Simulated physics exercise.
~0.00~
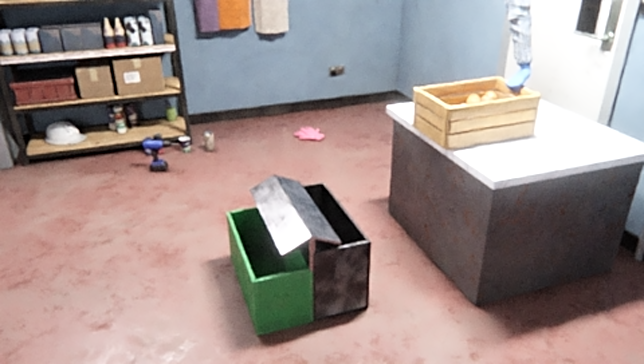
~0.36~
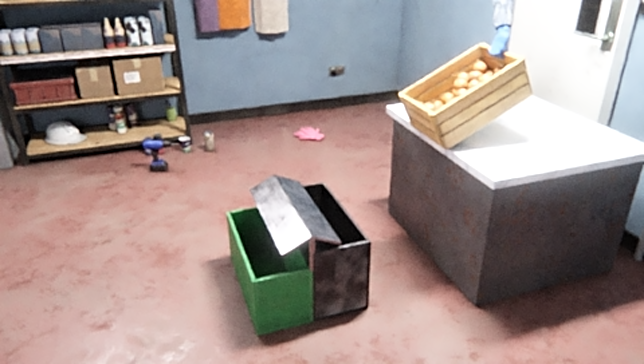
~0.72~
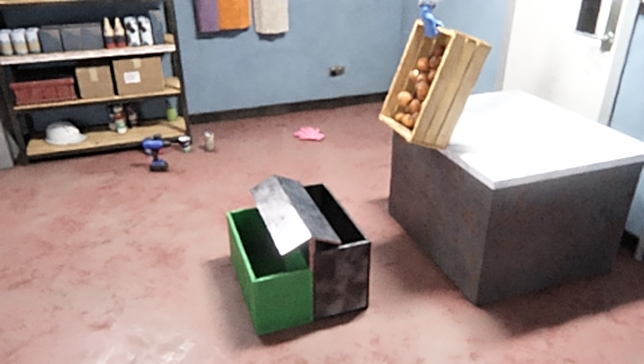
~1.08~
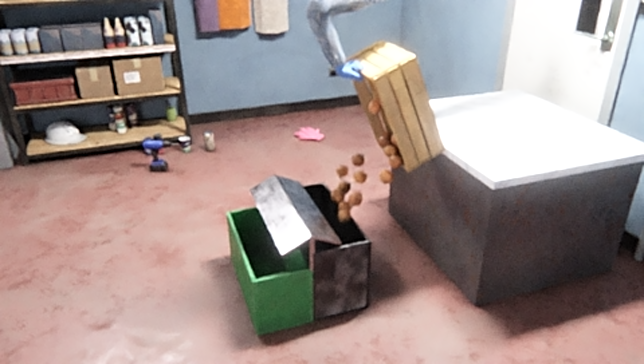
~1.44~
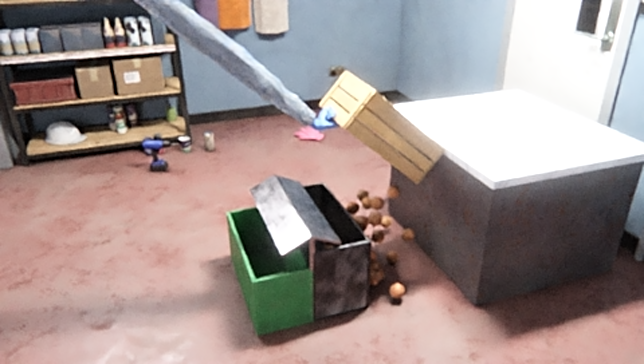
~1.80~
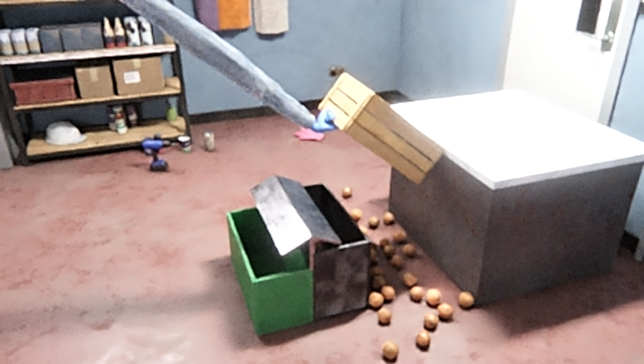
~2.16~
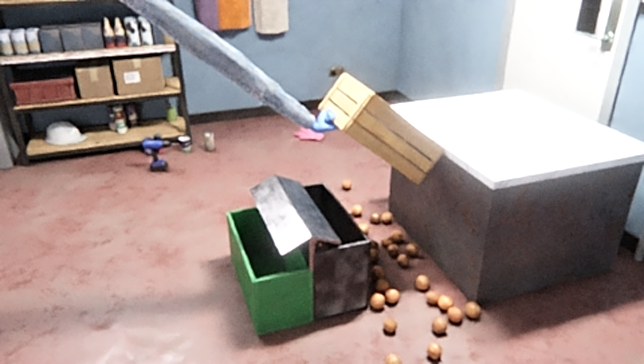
Workshop with a reddish floor, a gloved arm tipping a wooden crate of brown balls off a bench, many scattering beside the black bin.
